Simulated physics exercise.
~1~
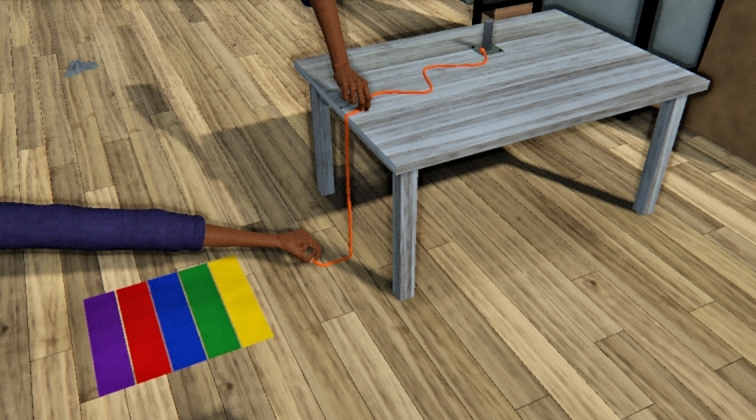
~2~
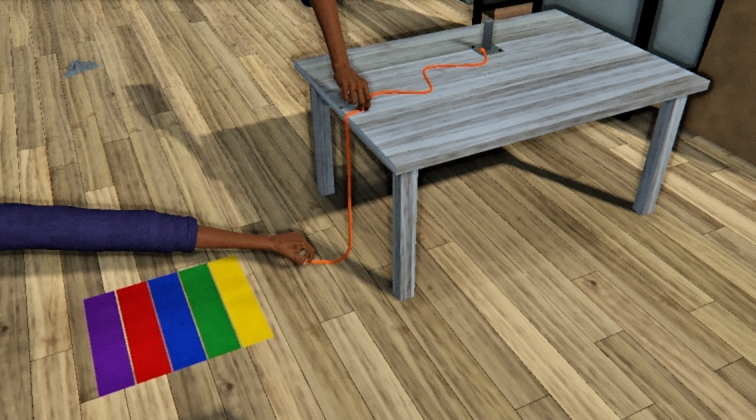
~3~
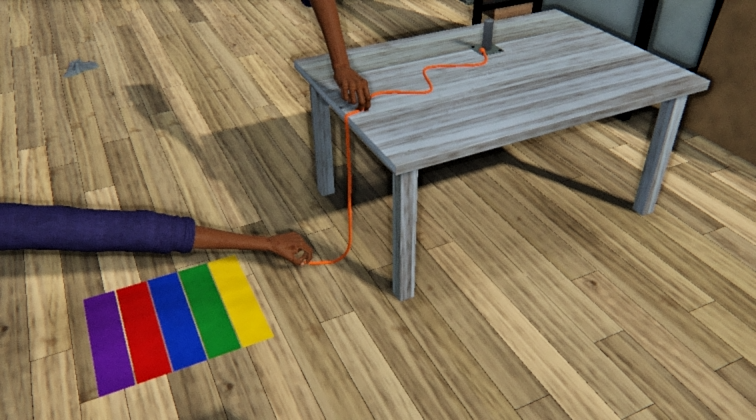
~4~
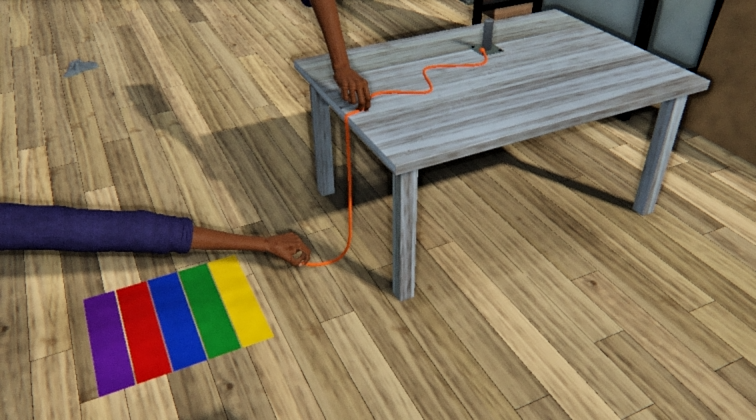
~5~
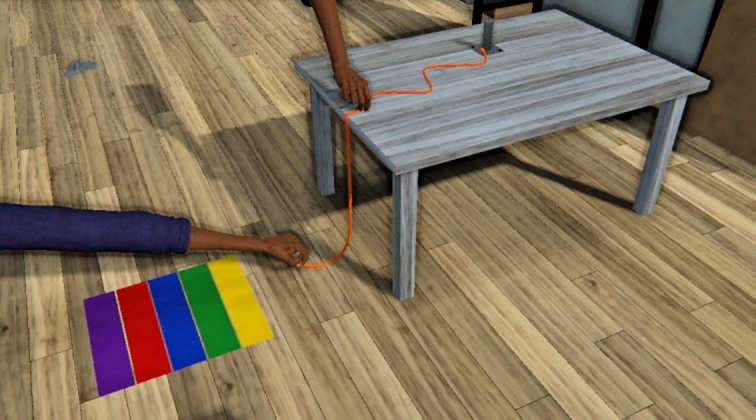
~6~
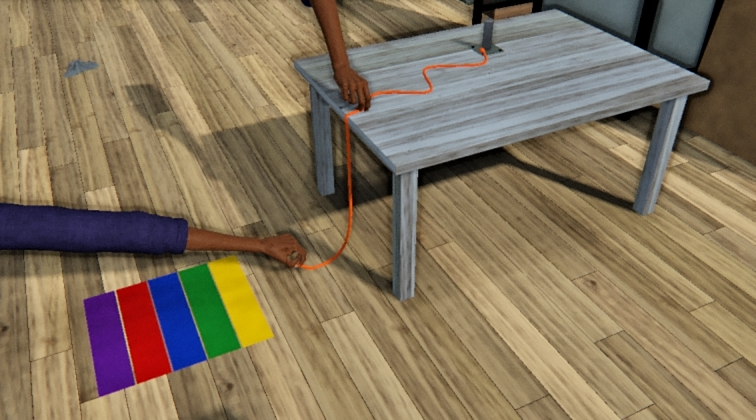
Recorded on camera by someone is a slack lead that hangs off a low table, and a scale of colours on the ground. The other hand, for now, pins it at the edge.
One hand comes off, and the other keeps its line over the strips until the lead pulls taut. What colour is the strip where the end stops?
It is red.
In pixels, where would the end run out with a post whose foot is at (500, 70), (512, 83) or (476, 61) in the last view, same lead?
Near (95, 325); near (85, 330); near (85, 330).
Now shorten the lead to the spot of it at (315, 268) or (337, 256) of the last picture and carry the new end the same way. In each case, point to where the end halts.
Case by case it comes to about (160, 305) and then about (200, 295).
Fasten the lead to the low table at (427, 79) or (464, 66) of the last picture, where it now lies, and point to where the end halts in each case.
Try one ends near (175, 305), try two near (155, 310).
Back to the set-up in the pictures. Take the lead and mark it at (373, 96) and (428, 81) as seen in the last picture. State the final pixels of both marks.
The first finishes about (331, 120) and the second about (392, 86).
Early on, end near (203, 294); over green.
Midway, end near (160, 307); over blue.
At the end of the slack, end near (132, 316); over red. The red one.
